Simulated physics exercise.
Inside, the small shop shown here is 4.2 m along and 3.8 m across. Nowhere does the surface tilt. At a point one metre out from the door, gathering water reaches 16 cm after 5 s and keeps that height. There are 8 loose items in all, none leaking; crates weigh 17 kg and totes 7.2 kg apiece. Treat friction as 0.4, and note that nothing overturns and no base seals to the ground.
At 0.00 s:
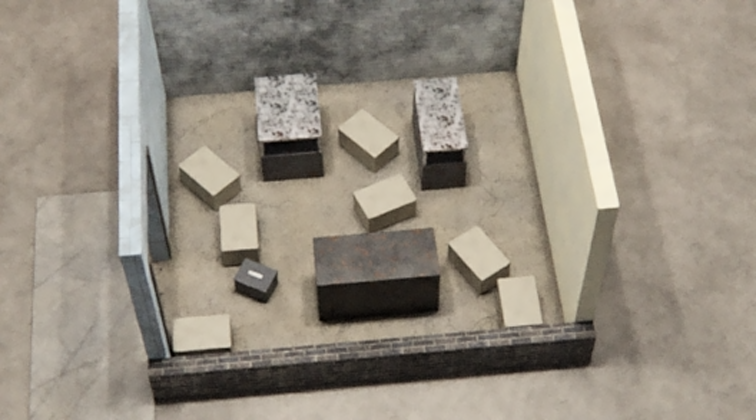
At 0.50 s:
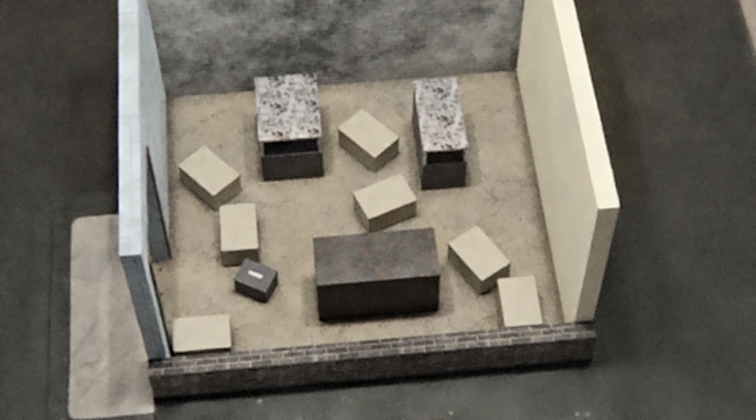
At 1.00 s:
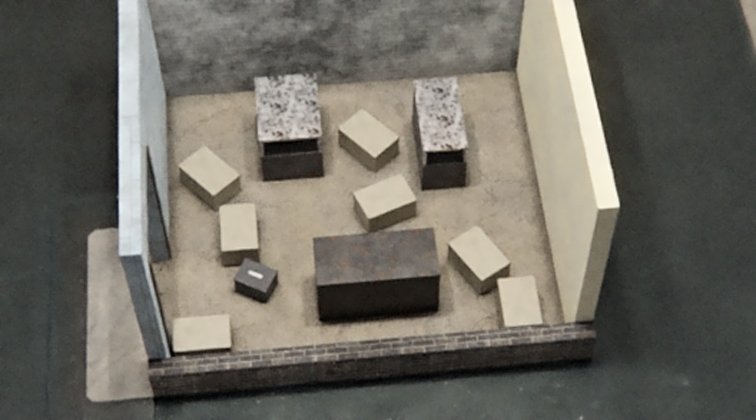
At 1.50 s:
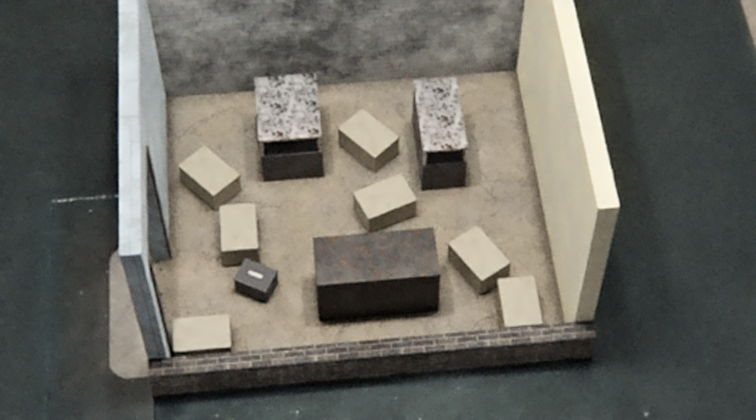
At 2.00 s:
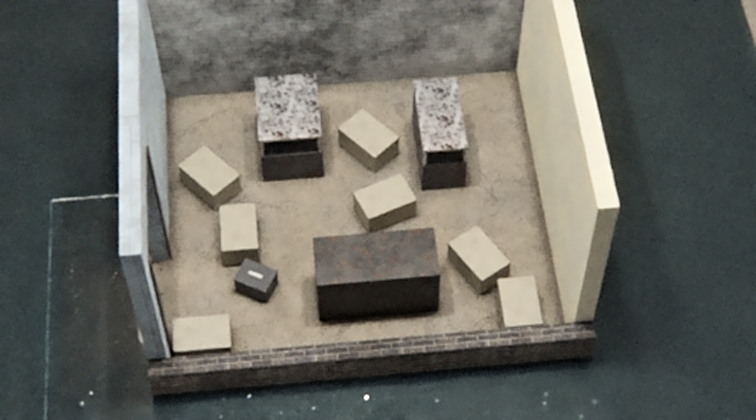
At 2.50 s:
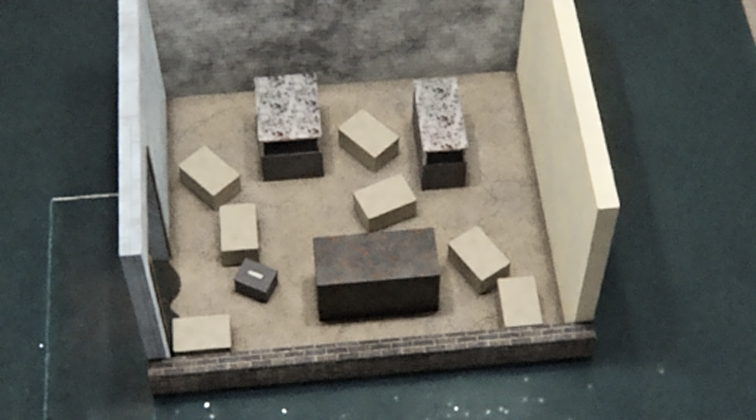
In a small roofless shop, the boxes and counters stay still while the ground outside darkens and a pale patch at left shrinks away; white specks appear in front, then a small dark patch shows inside the left wall.
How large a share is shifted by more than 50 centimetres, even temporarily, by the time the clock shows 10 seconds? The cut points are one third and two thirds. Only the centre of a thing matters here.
It will work out to one to two of every three.
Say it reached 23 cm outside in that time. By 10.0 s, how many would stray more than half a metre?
So the tally would be 7.
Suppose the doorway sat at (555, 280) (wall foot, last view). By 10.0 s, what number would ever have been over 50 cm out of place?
Result: 3 of them.
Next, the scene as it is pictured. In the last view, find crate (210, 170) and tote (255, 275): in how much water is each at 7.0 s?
Close to 3 and 4 centimetres.
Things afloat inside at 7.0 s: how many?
1.
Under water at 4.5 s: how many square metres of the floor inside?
Some 2.5 m2 of it.
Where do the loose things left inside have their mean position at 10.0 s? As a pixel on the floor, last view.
At about (381, 238).
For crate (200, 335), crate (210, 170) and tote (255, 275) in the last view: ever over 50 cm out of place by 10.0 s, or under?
So that's beyond it for the first, inside it for the second and beyond it for the last.
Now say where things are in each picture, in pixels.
In the first frame, a crate at (479, 253) rests on the ground; a tote at (255, 275), on the bottom; 0.0 m2 under water; 0 of 8 have shifted.
In the second frame, a crate at (479, 253) rests on the ground; a tote at (255, 275), on the bottom; water covers 0.0 m2; 0 of 8 have shifted.
In the third frame, a crate at (479, 253), on the bottom; a tote at (255, 275) rests on the ground; 0.0 m2 under water; 0 of 8 have shifted.
In the fourth frame, a crate at (479, 253) rests on the ground; a tote at (255, 275) rests on the ground; water covers 0.0 m2; 0 of 8 have shifted.
In the fifth frame, a crate at (479, 253), on the bottom; a tote at (255, 275), on the bottom; 0.0 m2 under water; 0 of 8 have shifted.
In the sixth frame, a crate at (479, 253), on the bottom; a tote at (255, 275), on the bottom; 0.0 m2 under water; 0 of 8 have shifted.
After 3.5 s 0 of 8 are over 50 cm from their spots; 0 afloat.
After 4.5 s 0 of 8 are over 50 cm from their spots; 0 afloat.
After 7.0 s 3 of 8 are over 50 cm from their spots; 1 afloat.
After 10.0 s 3 of 8 are over 50 cm from their spots, and 3 have been at some point; 0 afloat.
